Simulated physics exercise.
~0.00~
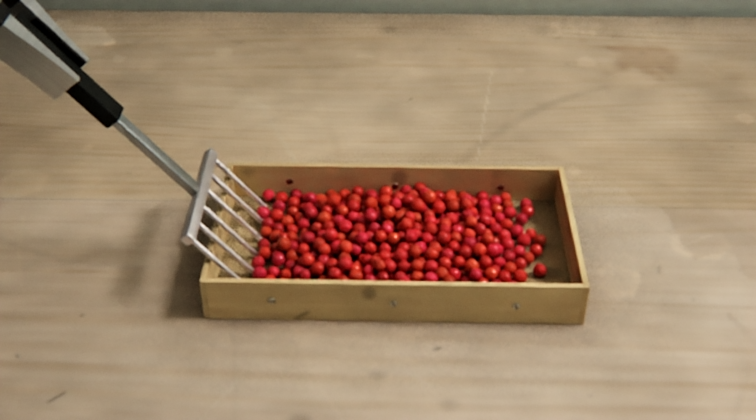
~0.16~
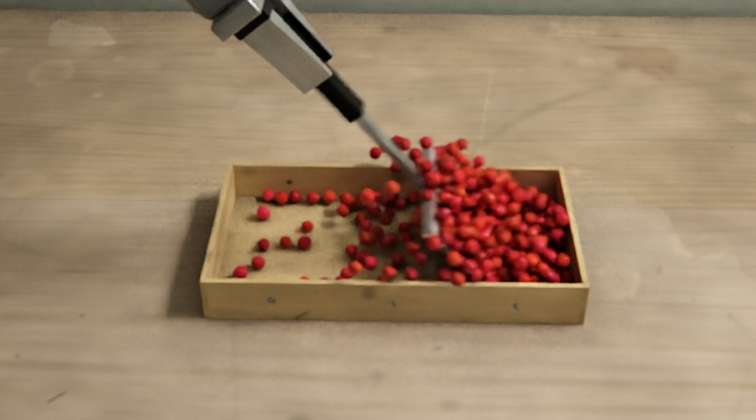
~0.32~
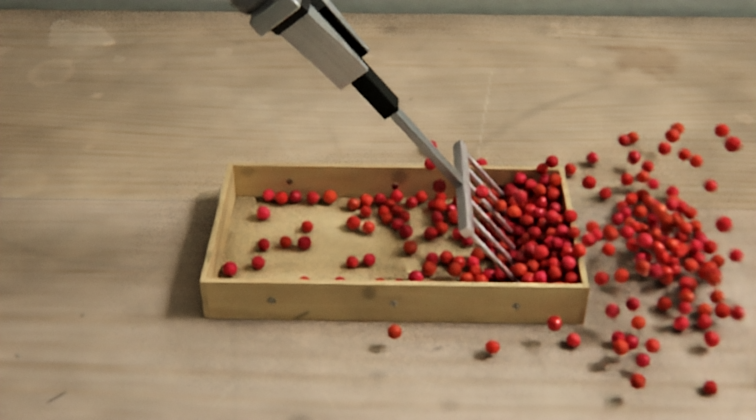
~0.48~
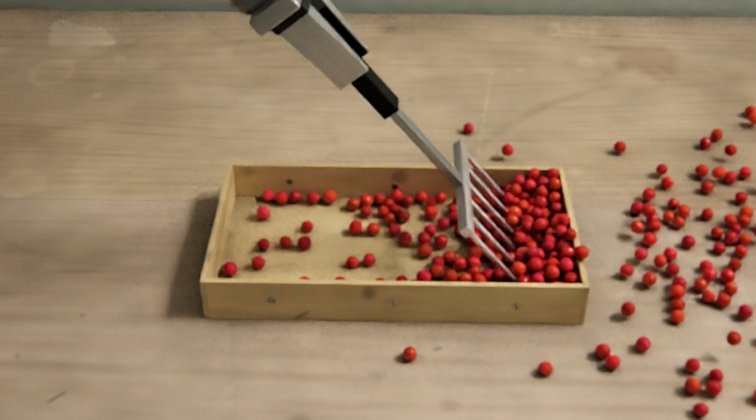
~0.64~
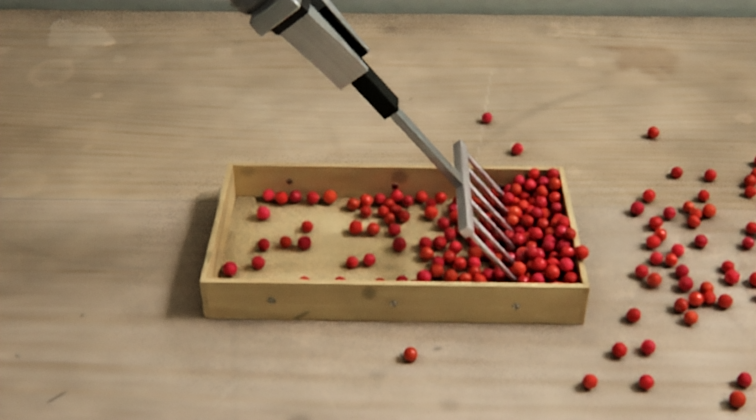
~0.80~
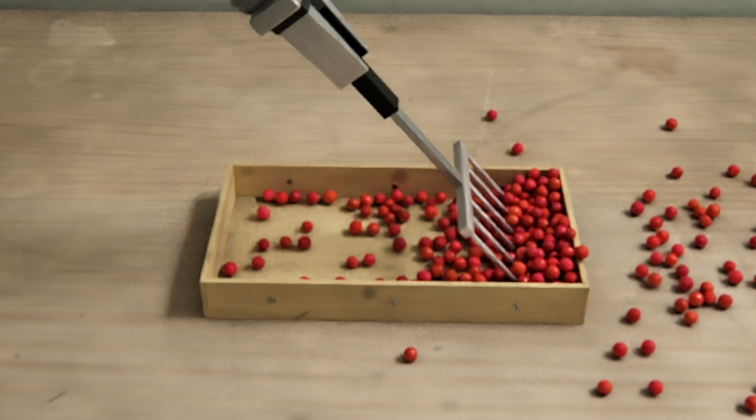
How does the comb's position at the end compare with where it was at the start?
The comb started at the left end of the tray, and it ended up well to the right, resting against the beads heaped near the right end.
